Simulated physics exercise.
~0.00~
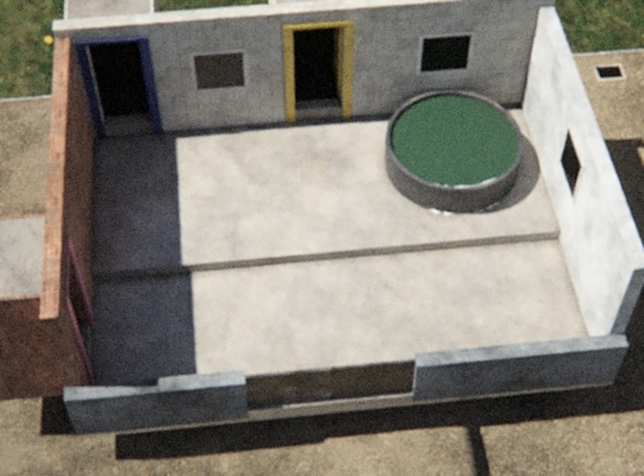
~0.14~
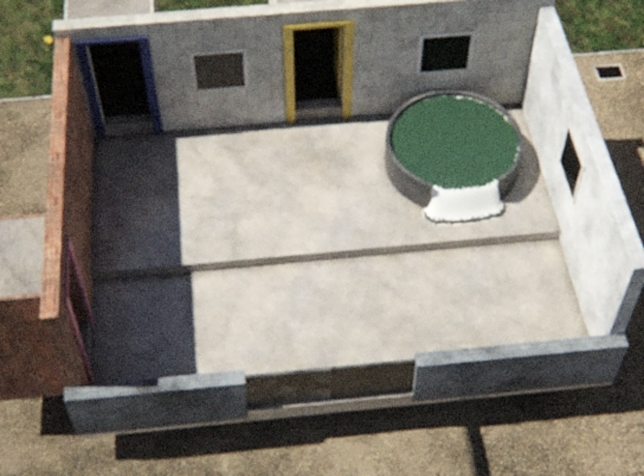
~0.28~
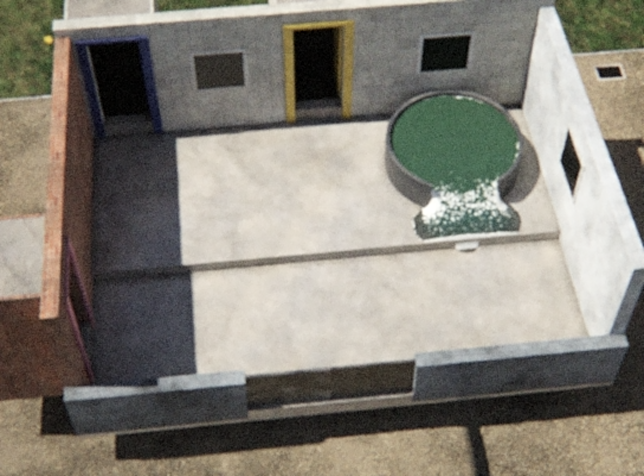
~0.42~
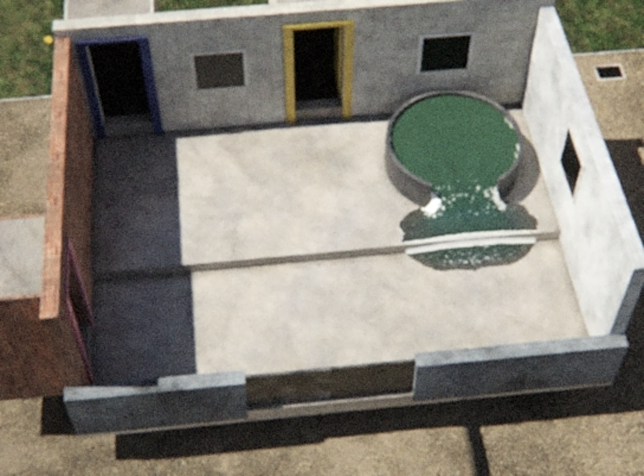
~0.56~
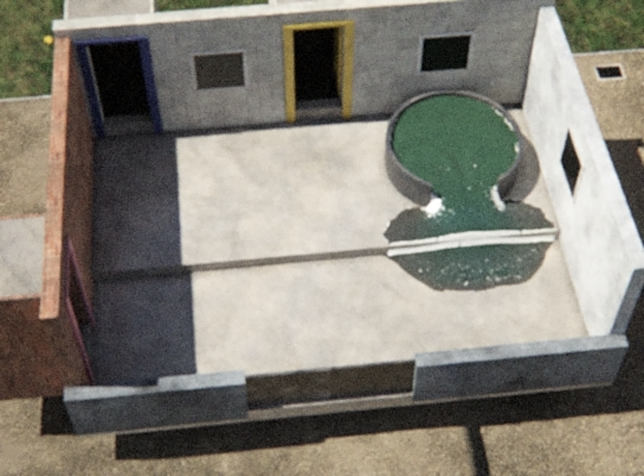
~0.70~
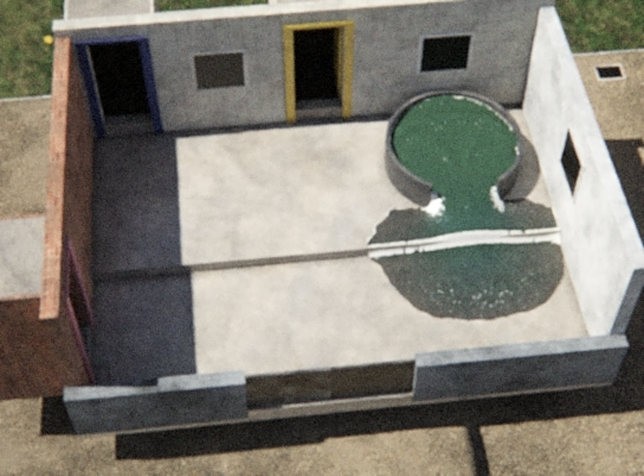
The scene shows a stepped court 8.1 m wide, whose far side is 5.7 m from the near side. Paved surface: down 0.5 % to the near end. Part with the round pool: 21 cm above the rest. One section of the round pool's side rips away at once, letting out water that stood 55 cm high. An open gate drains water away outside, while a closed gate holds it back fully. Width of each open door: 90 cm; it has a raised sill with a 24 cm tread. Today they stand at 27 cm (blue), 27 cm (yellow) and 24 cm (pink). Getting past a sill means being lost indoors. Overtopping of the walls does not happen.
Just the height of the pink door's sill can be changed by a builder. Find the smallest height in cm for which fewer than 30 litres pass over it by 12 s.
I would say 12 cm.
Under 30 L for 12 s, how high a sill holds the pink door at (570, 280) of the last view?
About 12.0 cm.
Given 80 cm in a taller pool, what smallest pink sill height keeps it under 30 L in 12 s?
In that case, roughly 19 cm.
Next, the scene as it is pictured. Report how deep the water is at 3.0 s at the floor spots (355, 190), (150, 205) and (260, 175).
Approx. 0 / 0 / 0 cm.
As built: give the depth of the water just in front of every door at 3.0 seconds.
Door depths (cm): Blue = 0, yellow = 0, pink = 0.
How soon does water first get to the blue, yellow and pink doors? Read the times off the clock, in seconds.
Arrival: Blue not within the 12 s, yellow not within the 12 s, pink 4.0 s.
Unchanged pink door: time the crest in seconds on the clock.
Around 7.5 s.
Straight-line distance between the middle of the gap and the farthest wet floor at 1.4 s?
Near 3.4 m, more or less.
After 1.4 s water covers 25 % of the floor, deepest (27 cm) near (464, 216); it has not reached the pink door.
After 3.0 s water covers 30 % of the floor, deepest (28 cm) near (544, 368); it has not reached the pink door.
After 12.0 s water covers 55 % of the floor, deepest (16 cm) near (366, 386); 14 cm at the pink door, 0 litres in over its 24 cm sill.
At the pink door as built, the water arrived by 4.3 s and peaked near 19 cm at 7.4 s.
Run again over the same 12 s with other heights there, 65 litres in over 10 cm, 12 litres over 13.5 cm. The limit of 30 litres is kept from about 12 cm up.
